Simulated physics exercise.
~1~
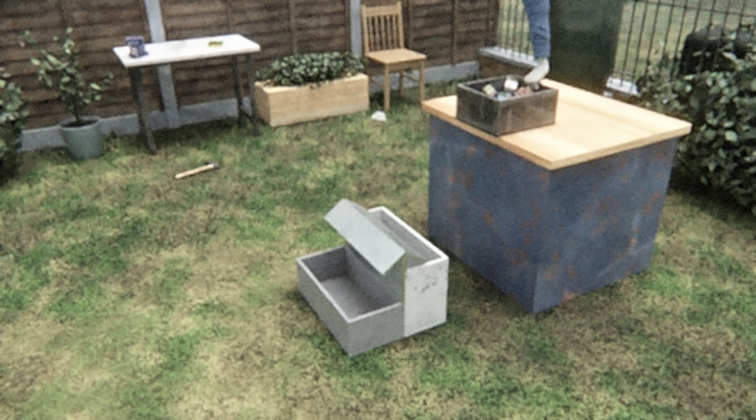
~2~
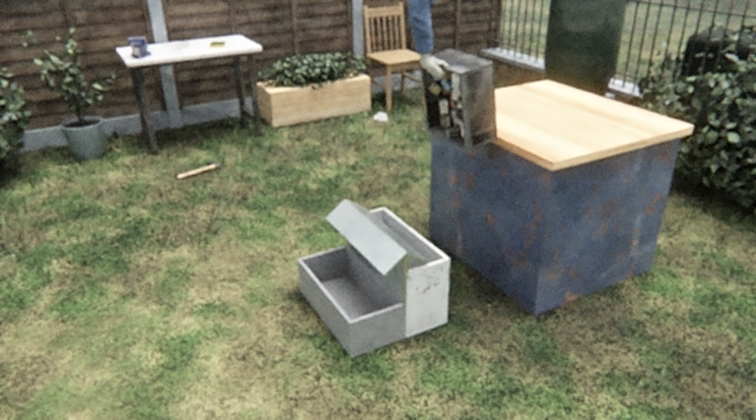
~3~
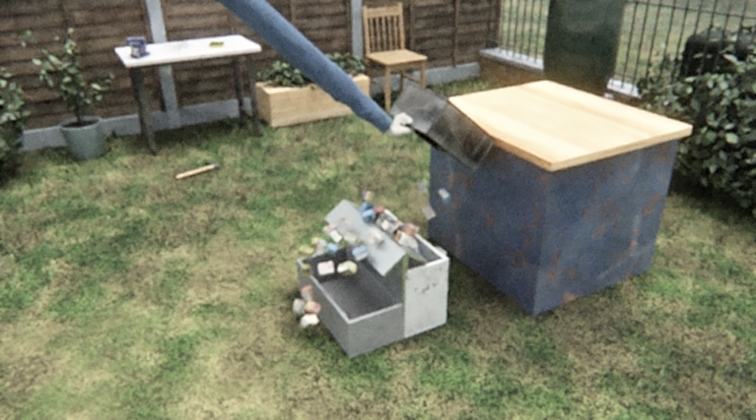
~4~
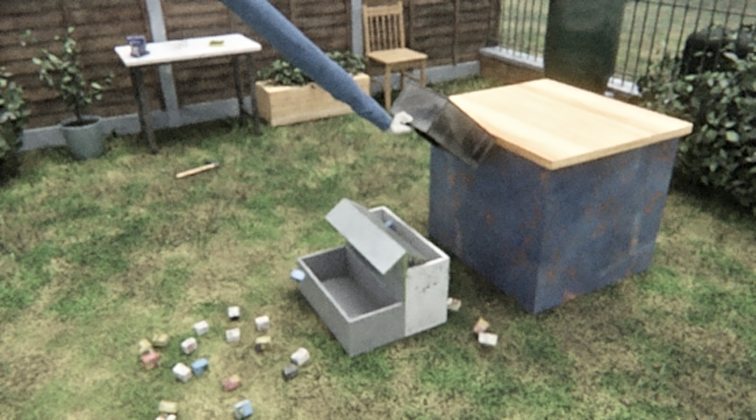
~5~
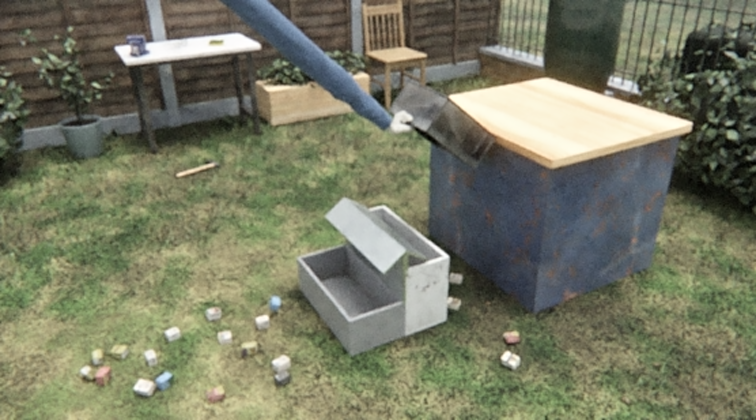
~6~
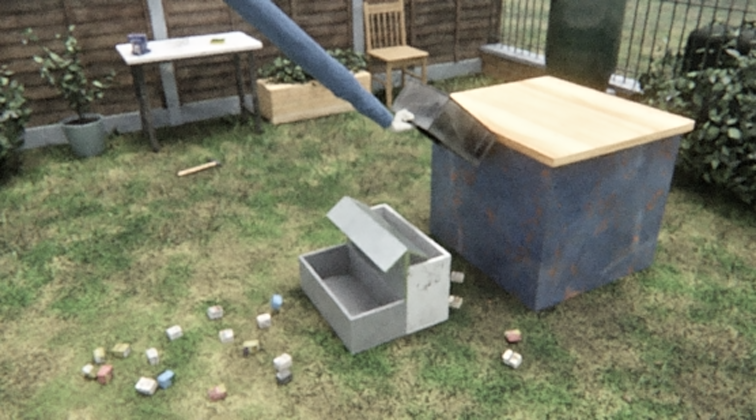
Small cartons tumbling from a dark box tipped over a bench edge, striking a grey-roofed trough and tub and scattering across grass.
